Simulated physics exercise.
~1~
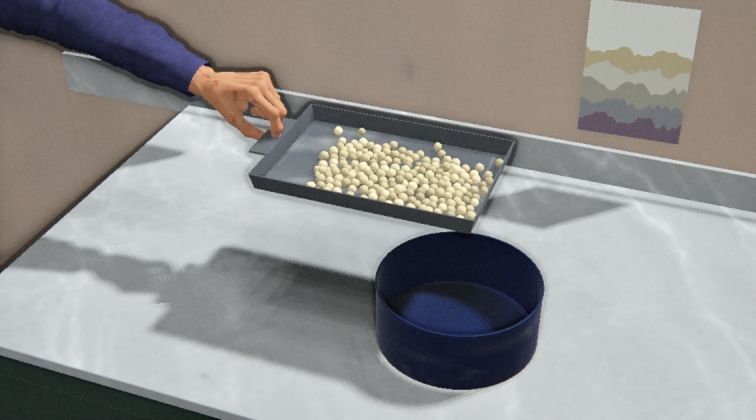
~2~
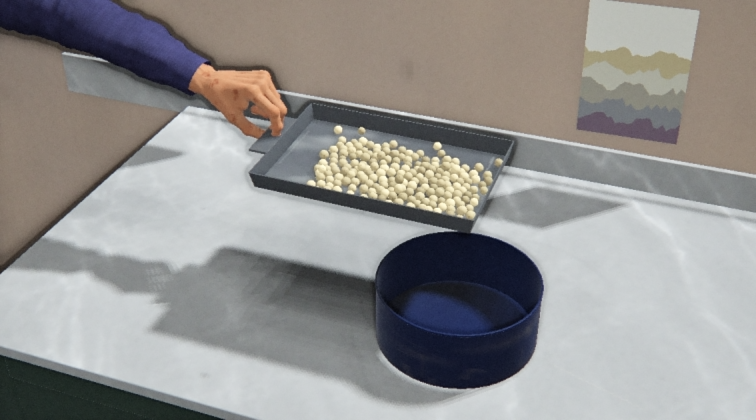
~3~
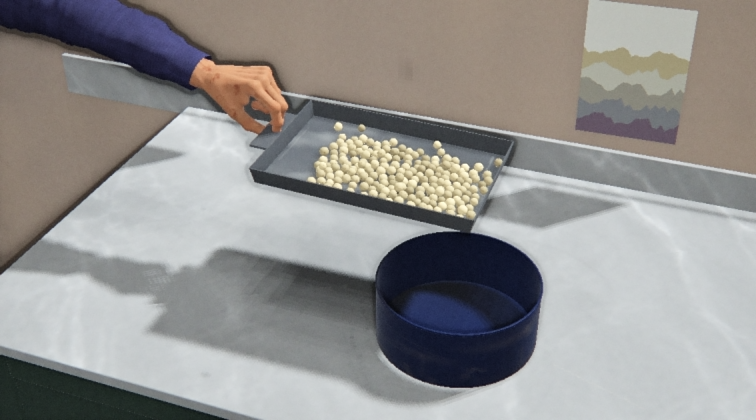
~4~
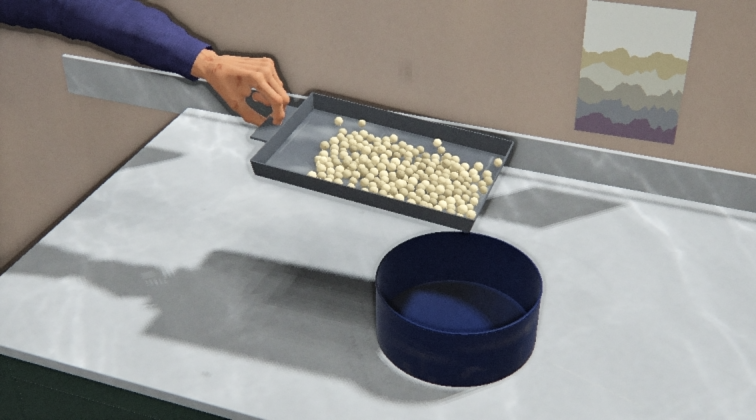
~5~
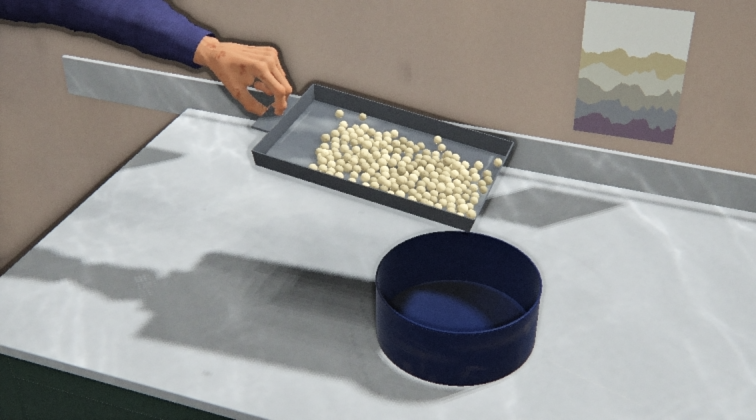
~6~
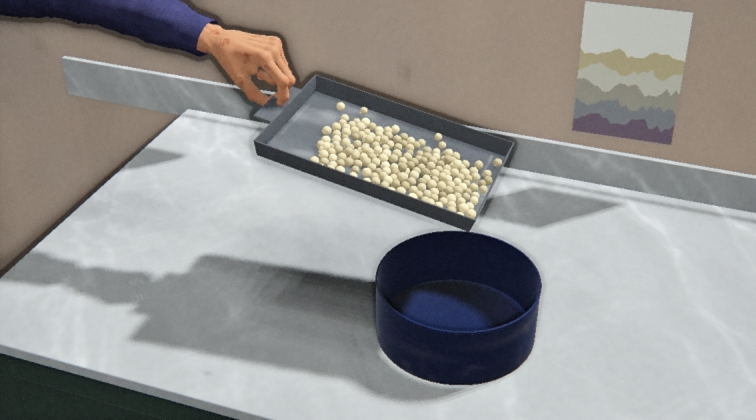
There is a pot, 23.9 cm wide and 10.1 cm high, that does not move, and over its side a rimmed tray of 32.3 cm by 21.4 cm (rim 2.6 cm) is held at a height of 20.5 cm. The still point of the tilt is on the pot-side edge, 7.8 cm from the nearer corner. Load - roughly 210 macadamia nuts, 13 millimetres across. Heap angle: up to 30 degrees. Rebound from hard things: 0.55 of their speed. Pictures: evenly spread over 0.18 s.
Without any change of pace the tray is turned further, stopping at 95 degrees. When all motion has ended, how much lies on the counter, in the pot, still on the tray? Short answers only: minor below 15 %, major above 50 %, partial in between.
As I see it, counter: Looks set for the better part; pot: Looks set for a partial amount; left on the tray: Looks set for a minimal amount.
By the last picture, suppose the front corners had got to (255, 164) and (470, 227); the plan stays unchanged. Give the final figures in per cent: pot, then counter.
Pot: 80, counter: 20.
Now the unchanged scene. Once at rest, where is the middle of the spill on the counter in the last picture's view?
At rest, its centre lies at about (601, 293).
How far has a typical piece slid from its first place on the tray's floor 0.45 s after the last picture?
Roughly 5 cm.
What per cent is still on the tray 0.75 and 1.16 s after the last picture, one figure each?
In turn: 95, 5.
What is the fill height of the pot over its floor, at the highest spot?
I'd put it at close to 1.5 centimetres.
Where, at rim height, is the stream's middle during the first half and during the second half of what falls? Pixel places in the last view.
Roughly (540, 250) to begin with, later roughly (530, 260).
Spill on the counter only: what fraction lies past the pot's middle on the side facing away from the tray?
Around 100 in a hundred.
Then, 0.45 s after the last picture, tilt 51 degrees; the tray holds 100 %, the pot 0 %.
Then, 0.75 s after the last picture, tilt 77 degrees; the tray holds 95 %, the pot 0 %.
Then, 1.16 s after the last picture, tilt 95 degrees; the tray holds 5 %, the pot 25 %.
In the end, counter 70 %, pot 30 %, tray 0 %.
